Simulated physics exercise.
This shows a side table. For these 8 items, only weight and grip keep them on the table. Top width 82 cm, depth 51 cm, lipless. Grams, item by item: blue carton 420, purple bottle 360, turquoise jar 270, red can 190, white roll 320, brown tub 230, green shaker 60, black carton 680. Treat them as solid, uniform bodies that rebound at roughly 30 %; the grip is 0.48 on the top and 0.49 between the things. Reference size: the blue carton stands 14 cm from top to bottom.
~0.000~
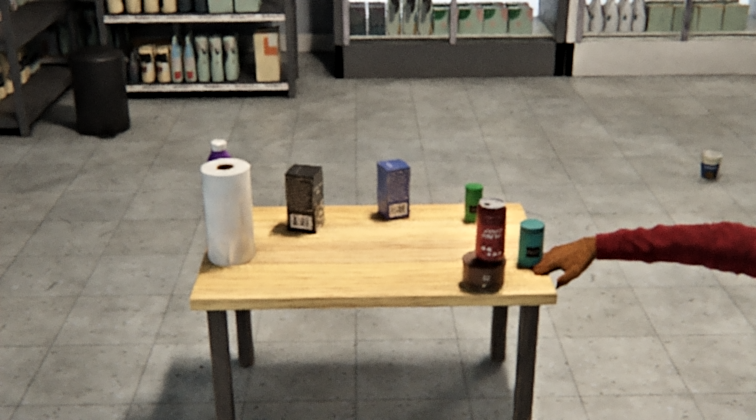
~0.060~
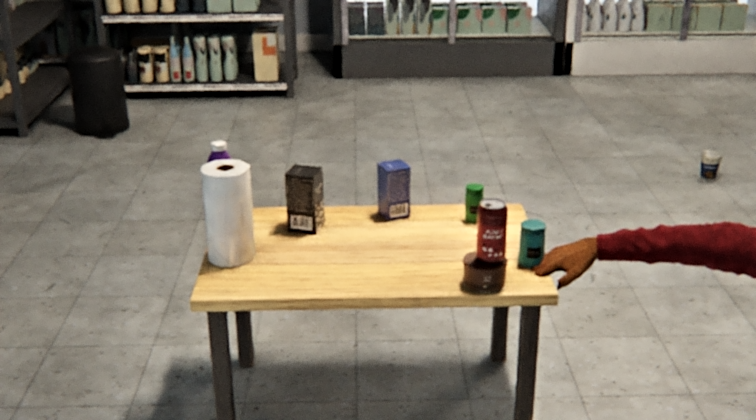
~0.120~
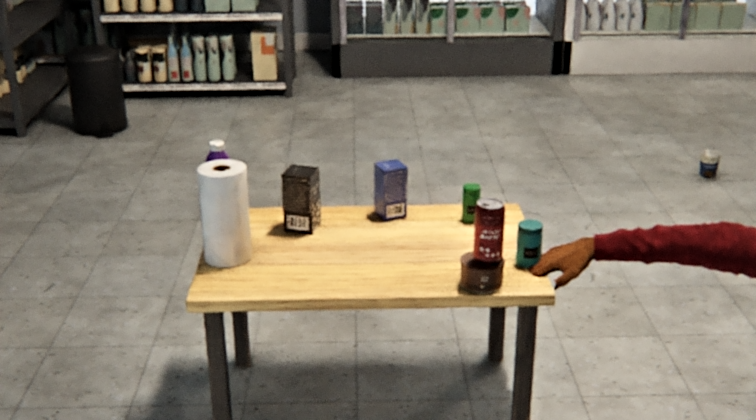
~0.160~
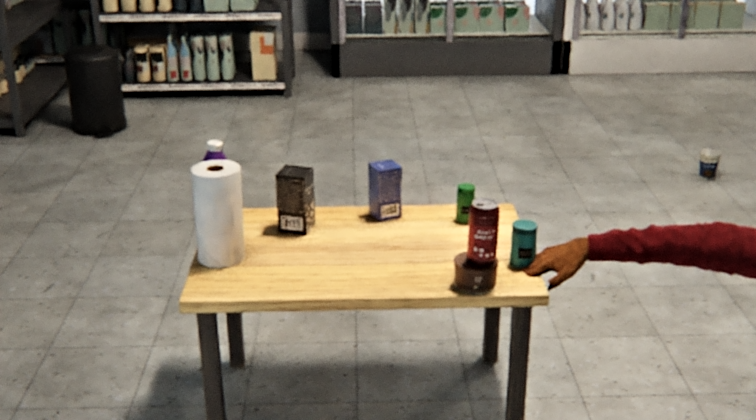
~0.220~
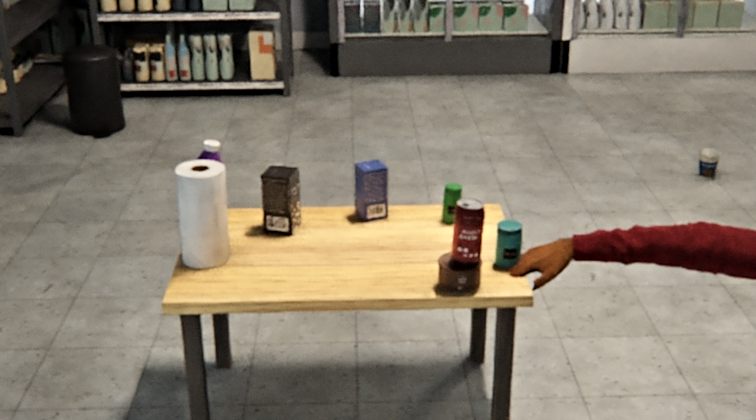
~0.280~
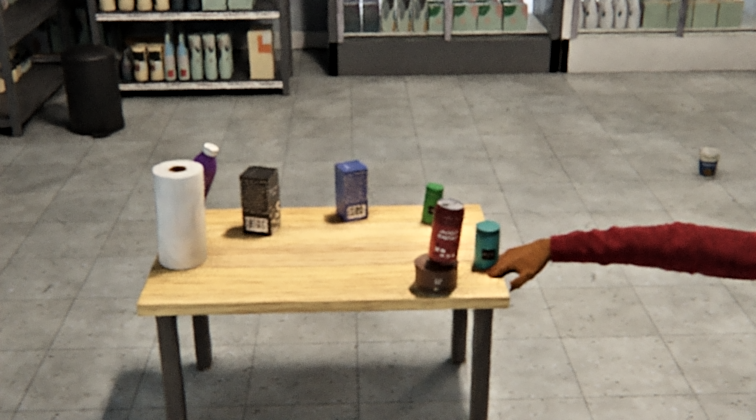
In a store aisle, a hand pushes a wooden table holding several items left.
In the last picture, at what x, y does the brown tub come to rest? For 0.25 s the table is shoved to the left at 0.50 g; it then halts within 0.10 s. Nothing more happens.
The brown tub rests near (373, 275).
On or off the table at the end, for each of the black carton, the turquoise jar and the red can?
Outcome: The black carton remains on its support; the turquoise jar remains on its support; the red can departs its support.
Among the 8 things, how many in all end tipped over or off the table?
I count 4.
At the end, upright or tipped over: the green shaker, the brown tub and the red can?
Well, the green shaker tumbles down, the brown tub holds steady, and the red can tumbles down.
Around 0.48 s, table shifted 21 cm; white roll now off the table; brown tub shifted 5 cm near (373, 275); purple bottle at 66° to upright.
Around 0.68 s, table shifted 21 cm; brown tub shifted 5 cm near (373, 275); red can upside down; purple bottle on its side.
Around 1.68 s, table shifted 21 cm; red can now off the table; brown tub shifted 5 cm near (373, 275); purple bottle on its side.
Finally (3.0 s), off the table, red can and white roll; on their side or leaning hard on the table, purple bottle and green shaker; not toppled but over 5 cm from the start, blue carton and turquoise jar; the other 2 still in place (within 5 cm). Final places as that camera would see them, brown tub near (373, 275).
